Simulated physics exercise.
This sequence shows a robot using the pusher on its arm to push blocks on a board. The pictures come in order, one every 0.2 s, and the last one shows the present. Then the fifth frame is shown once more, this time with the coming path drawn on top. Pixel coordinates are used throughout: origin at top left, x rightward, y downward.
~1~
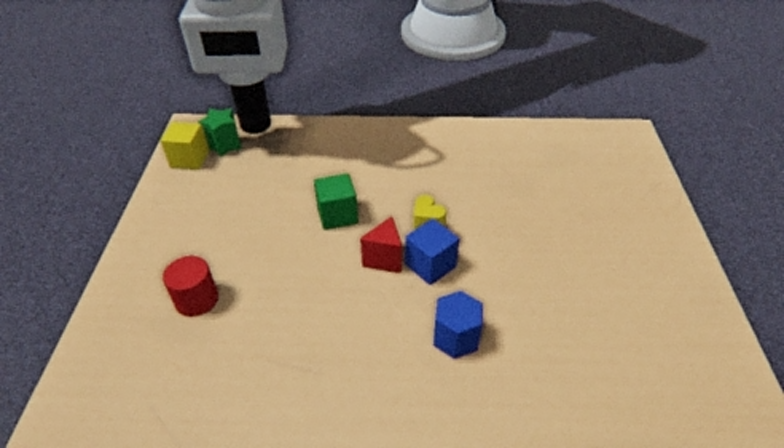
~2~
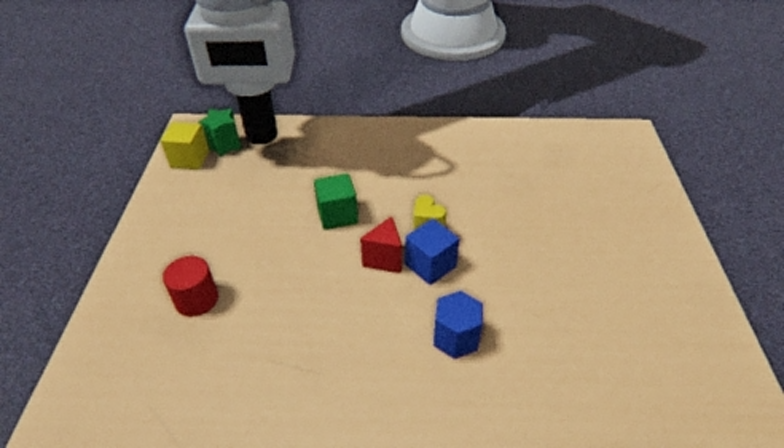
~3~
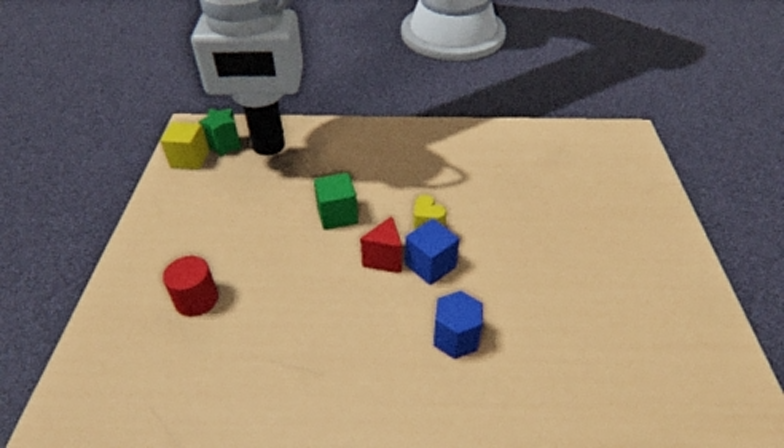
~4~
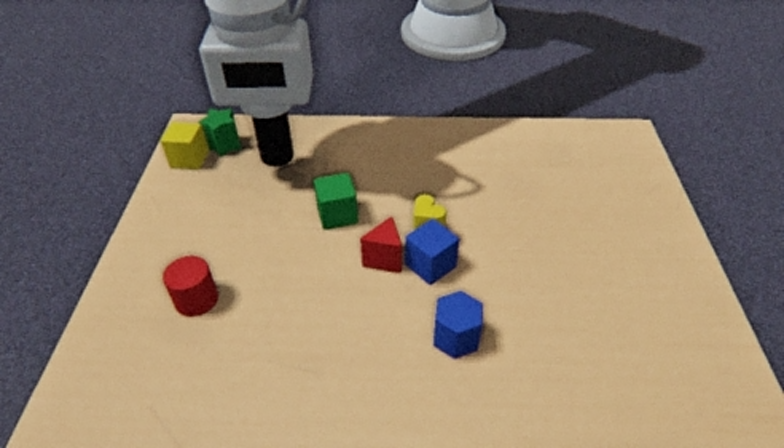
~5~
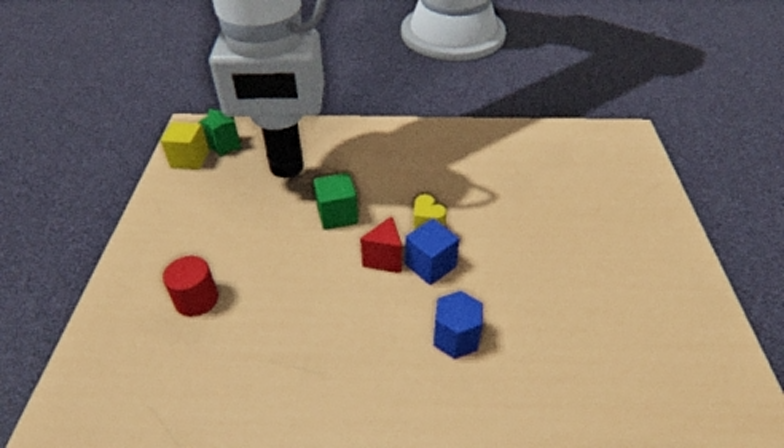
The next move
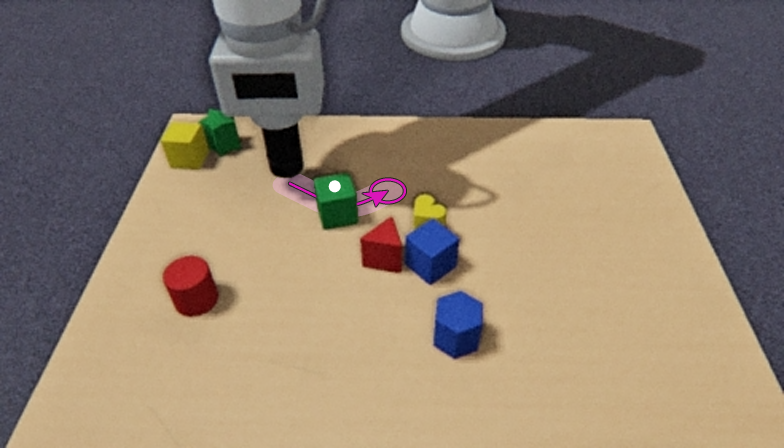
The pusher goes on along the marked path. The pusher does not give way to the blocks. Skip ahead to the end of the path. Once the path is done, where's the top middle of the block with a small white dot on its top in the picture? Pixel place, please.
Answer: (361, 201).
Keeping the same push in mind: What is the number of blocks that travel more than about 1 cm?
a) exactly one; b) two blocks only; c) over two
The one that fits is a, exactly one.
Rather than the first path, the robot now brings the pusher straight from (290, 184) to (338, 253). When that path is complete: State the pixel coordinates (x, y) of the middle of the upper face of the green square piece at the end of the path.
For the centre of its top, I'd go with (368, 206).
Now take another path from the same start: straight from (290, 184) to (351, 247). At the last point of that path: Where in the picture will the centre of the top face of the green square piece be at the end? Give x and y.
About (386, 208).
The drawn path runs from (290, 184) through (319, 198) and (355, 204) to (388, 191); the dot is on the green square piece.
What follows on the original path. One third of the way, pusher at (319, 183); green square piece at (340, 190).
Two thirds of the way, pusher at (355, 189); green square piece at (361, 201).
At the end, pusher at (388, 175); green square piece at (361, 201); yellow heart block not moved.
